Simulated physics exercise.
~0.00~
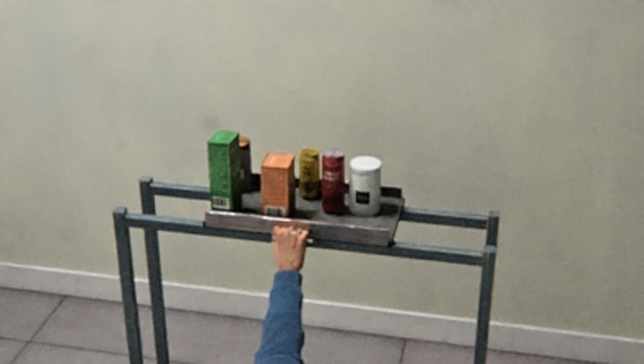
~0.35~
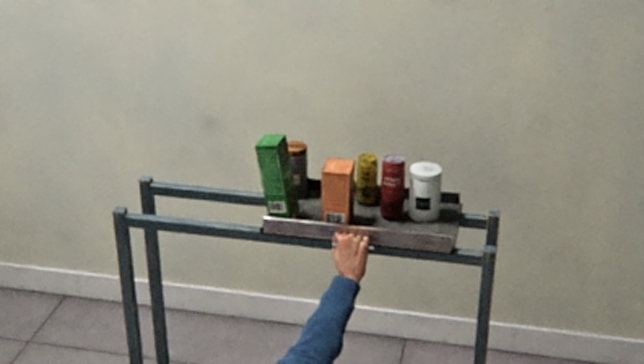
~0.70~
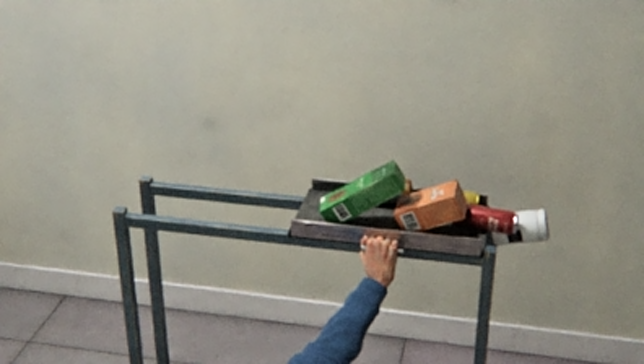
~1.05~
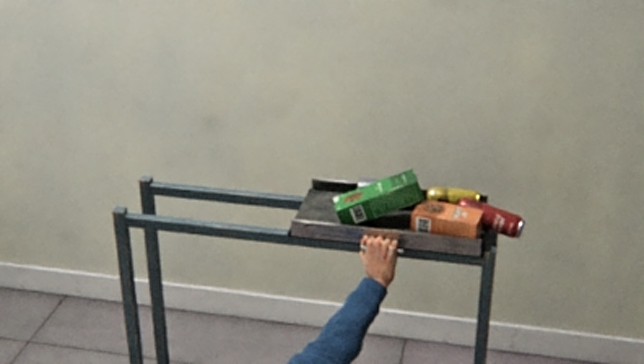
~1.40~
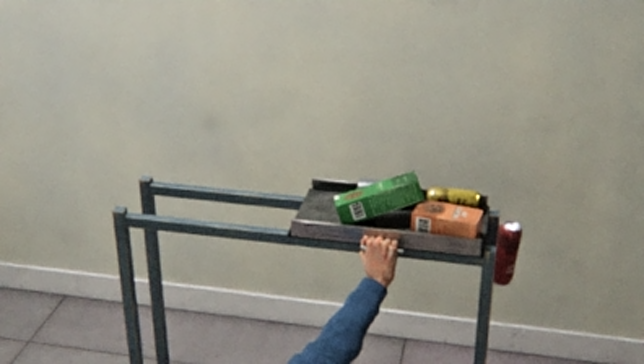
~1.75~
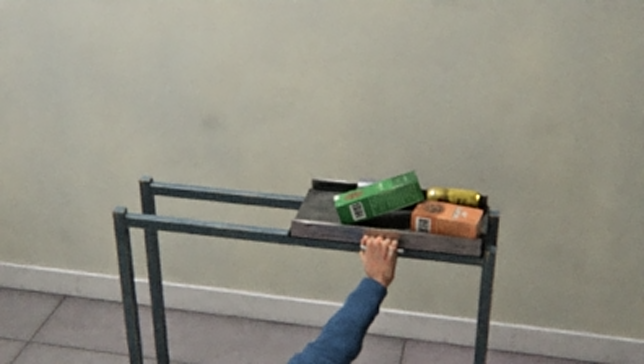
At the start, a hand grips the front of a tray on a metal frame, with green and orange cartons, yellow and red cans, a white jar and a darker jar standing on it. The hand pushes the tray right, and the green carton begins to lean. When the tray stops at the right end, the items topple rightward, and the white jar pitches over the edge. The red can follows, dropping upside down past the frame. The cartons and yellow can end up lying on the tray, the darker jar down behind the green carton, the hand still at the front edge.
